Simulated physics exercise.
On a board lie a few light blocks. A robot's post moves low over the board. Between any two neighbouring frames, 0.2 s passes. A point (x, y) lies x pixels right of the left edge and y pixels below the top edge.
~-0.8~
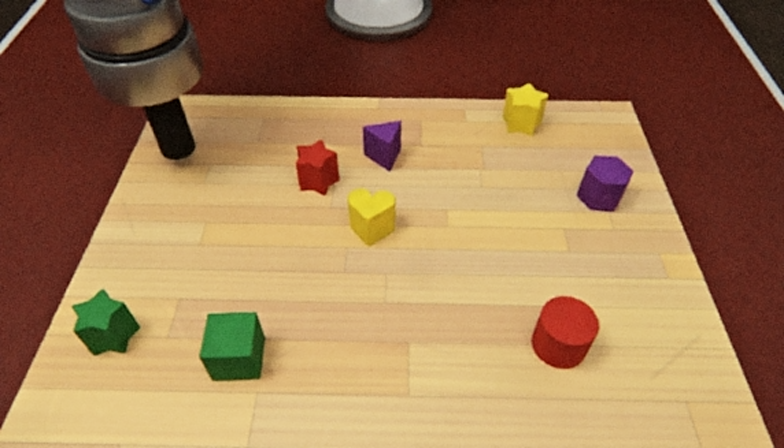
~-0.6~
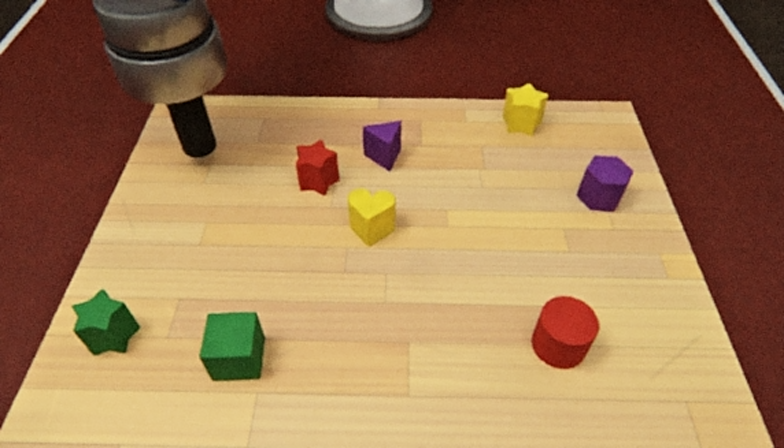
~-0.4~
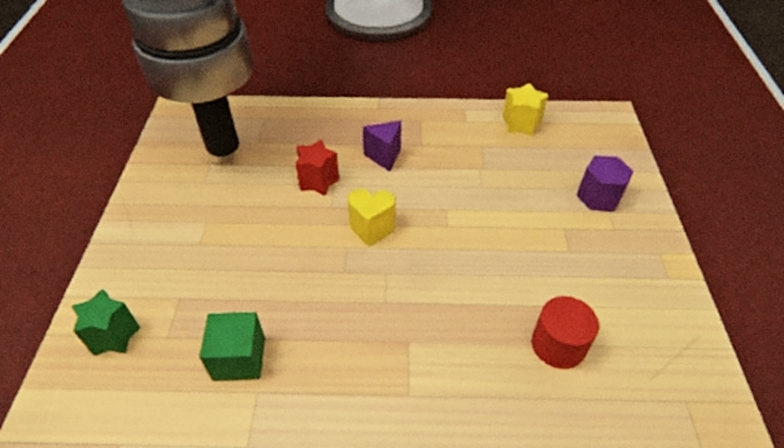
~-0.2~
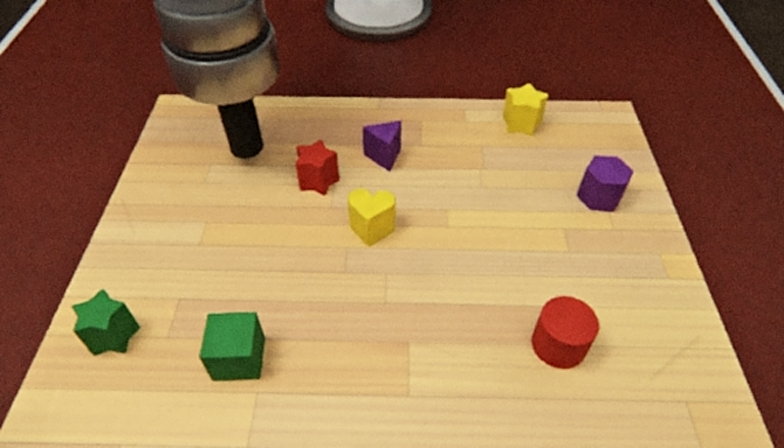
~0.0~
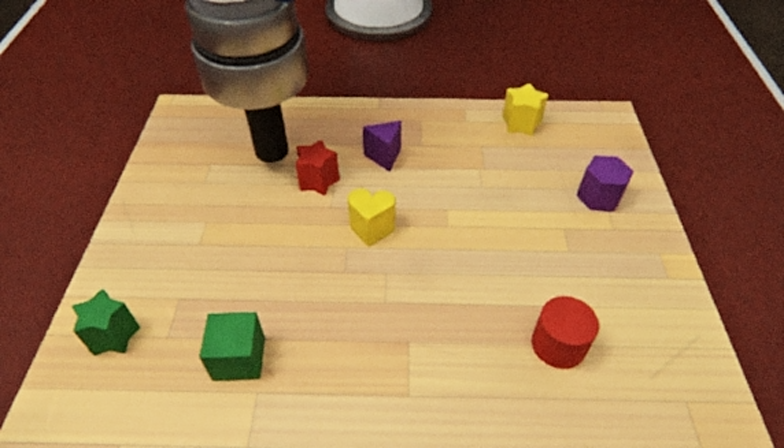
A pale wooden board lies on a dark red surface, seen from above at an angle by a camera that stays still. A red star, purple triangle, yellow heart and yellow star sit toward the back, a purple hexagonal block at right, and a green star, green cube and red cylinder nearer the front. At the upper left, a robot's dark post moves steadily right, nearing the red star, while every block stays still.
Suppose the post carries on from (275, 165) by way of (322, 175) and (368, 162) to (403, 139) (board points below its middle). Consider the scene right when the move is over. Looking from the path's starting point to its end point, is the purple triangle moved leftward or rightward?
It's going to go left.
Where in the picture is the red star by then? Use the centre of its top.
So, by the moment the path ends, you'll find the top centre of the red star at (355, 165).
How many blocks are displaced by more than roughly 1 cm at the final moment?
The count will be 2.
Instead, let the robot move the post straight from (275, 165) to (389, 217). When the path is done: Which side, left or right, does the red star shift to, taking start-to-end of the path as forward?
Shifts left.
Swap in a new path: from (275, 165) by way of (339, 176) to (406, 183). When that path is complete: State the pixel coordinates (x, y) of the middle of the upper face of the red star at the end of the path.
The centre of its top will be at (363, 175).
The first path, step by step. One third of the way, post at (320, 162); red star at (344, 165), turned 30° clockwise.
Two thirds of the way, post at (368, 149); red star at (355, 165), turned 75° clockwise; purple triangle at (395, 126), turned 15° clockwise.
At the end, post at (403, 126); red star at (355, 165), turned 75° clockwise; yellow heart-shaped block not moved; purple triangle at (432, 111), turned 60° clockwise.
